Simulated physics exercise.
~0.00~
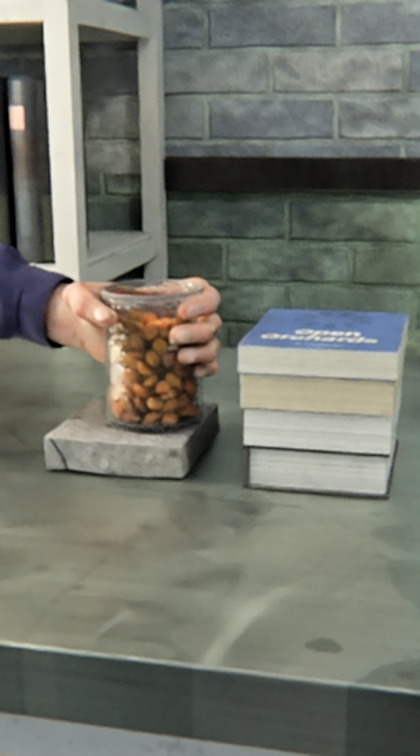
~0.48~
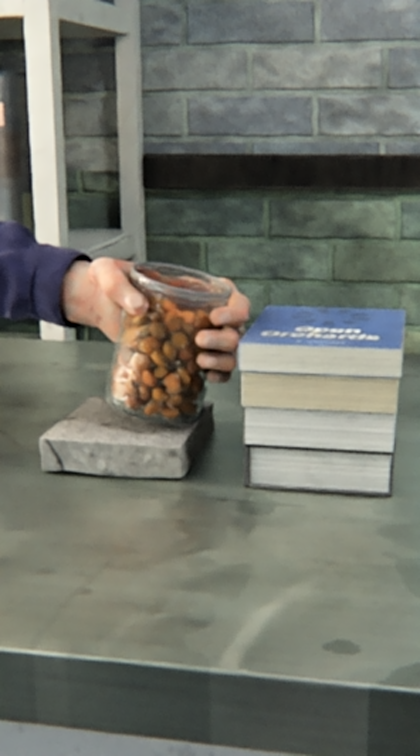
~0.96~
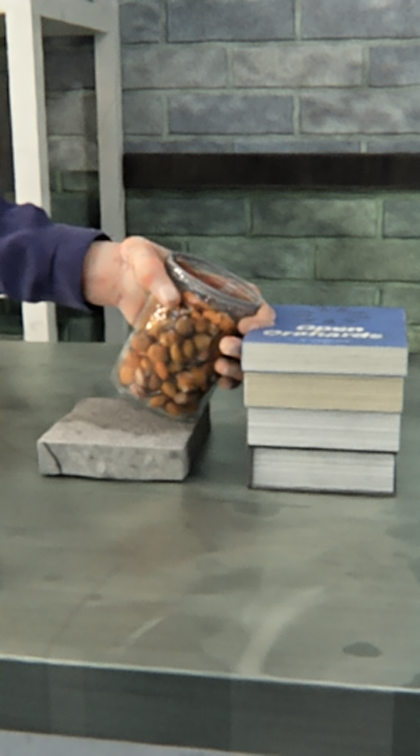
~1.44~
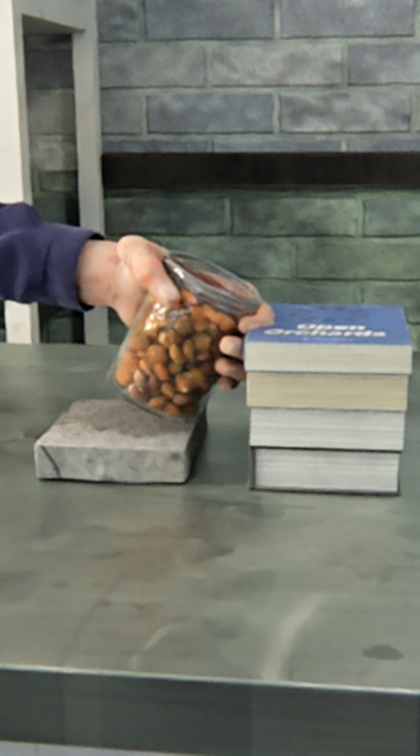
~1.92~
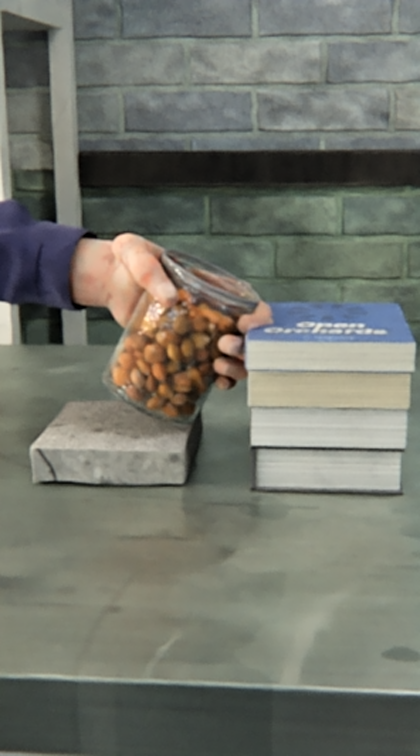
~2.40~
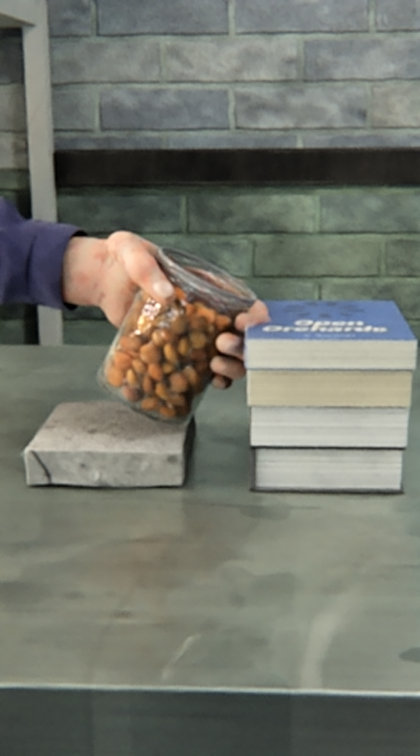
On a grey-green tabletop, a hand lifting a jar of nuts from a stone slab and holding it tilted against stacked books.
